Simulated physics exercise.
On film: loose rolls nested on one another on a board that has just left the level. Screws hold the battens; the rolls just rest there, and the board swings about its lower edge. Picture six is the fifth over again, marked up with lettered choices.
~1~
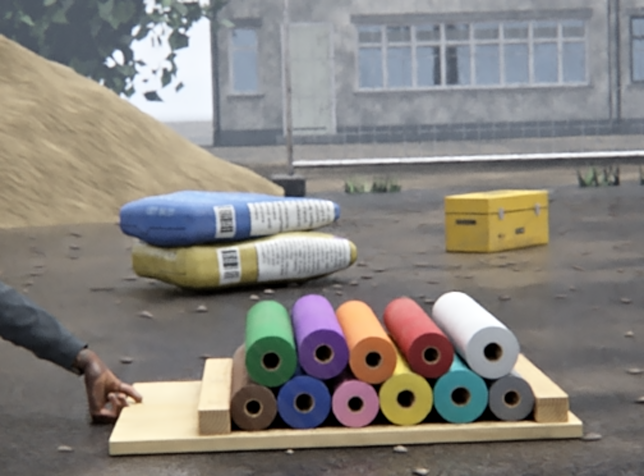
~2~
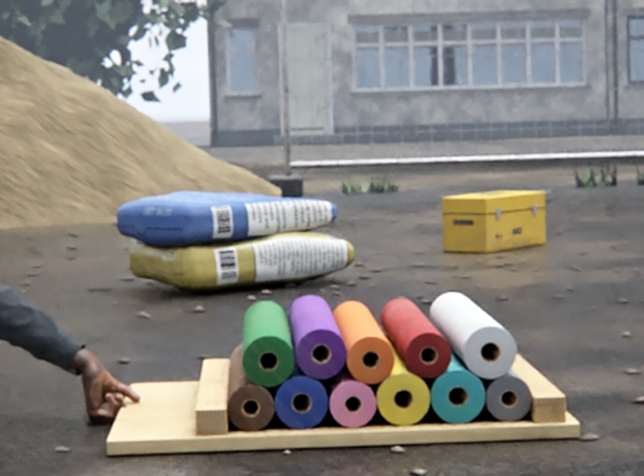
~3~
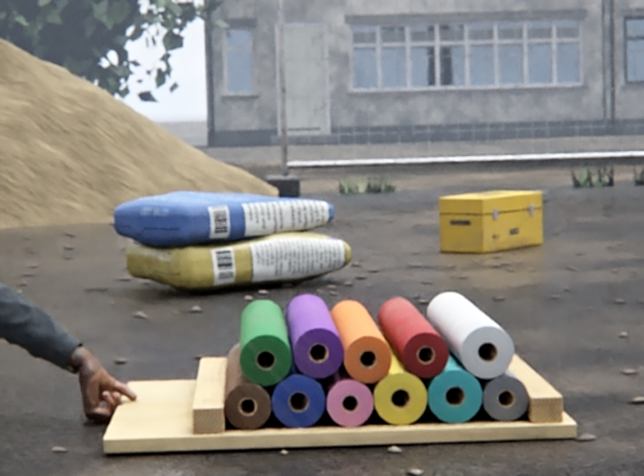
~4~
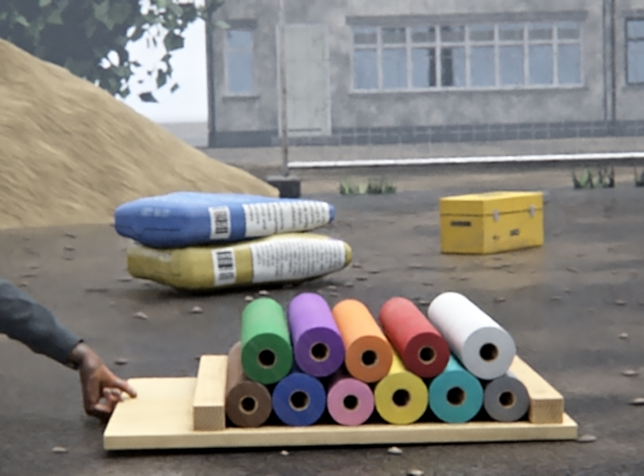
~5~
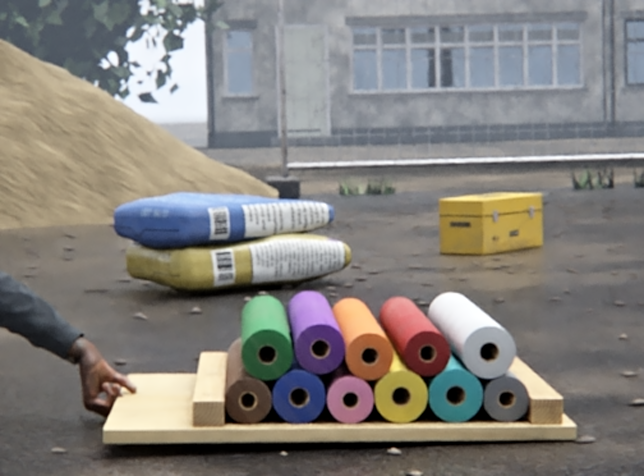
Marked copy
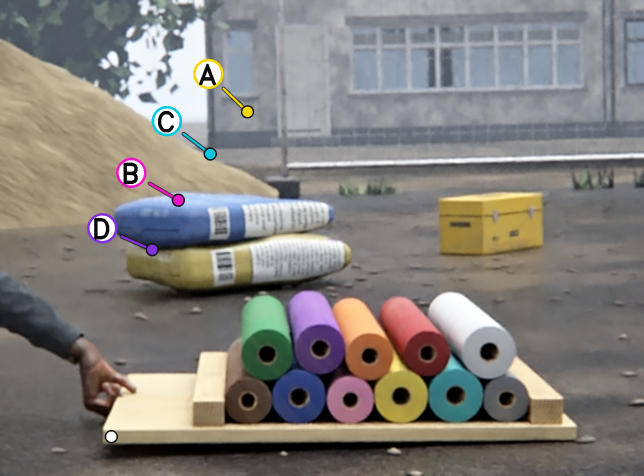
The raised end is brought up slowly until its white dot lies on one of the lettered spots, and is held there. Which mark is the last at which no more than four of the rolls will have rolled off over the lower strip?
The last mark within the limit is B.
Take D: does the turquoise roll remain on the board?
Yes.
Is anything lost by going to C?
Yes, at C.
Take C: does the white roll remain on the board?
The white roll: No.
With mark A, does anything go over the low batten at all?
At A: Yes.
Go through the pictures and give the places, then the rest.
The first frame shows board (337, 396); brown roll (254, 408); blue roll (304, 402).
The second frame shows blue roll (301, 402); pink roll (353, 404).
The third frame shows board (332, 395); brown roll (248, 406); green roll (266, 360).
The fourth frame shows board (333, 395); brown roll (248, 404); blue roll (299, 400).
The fifth frame shows board (332, 392); brown roll (248, 400); blue roll (299, 397).
On the marked copy, A at (247, 112); B at (178, 200); C at (210, 154); D at (153, 250); the white dot at (111, 437).
Taking B. A third of the way, board at 19°.
Two thirds of the way, board at 32°.
When it is over, board at 32°, four over the low batten (red, white, orange, purple).
As for the rest, A five over the low batten; C five over the low batten; D one over the low batten (white).
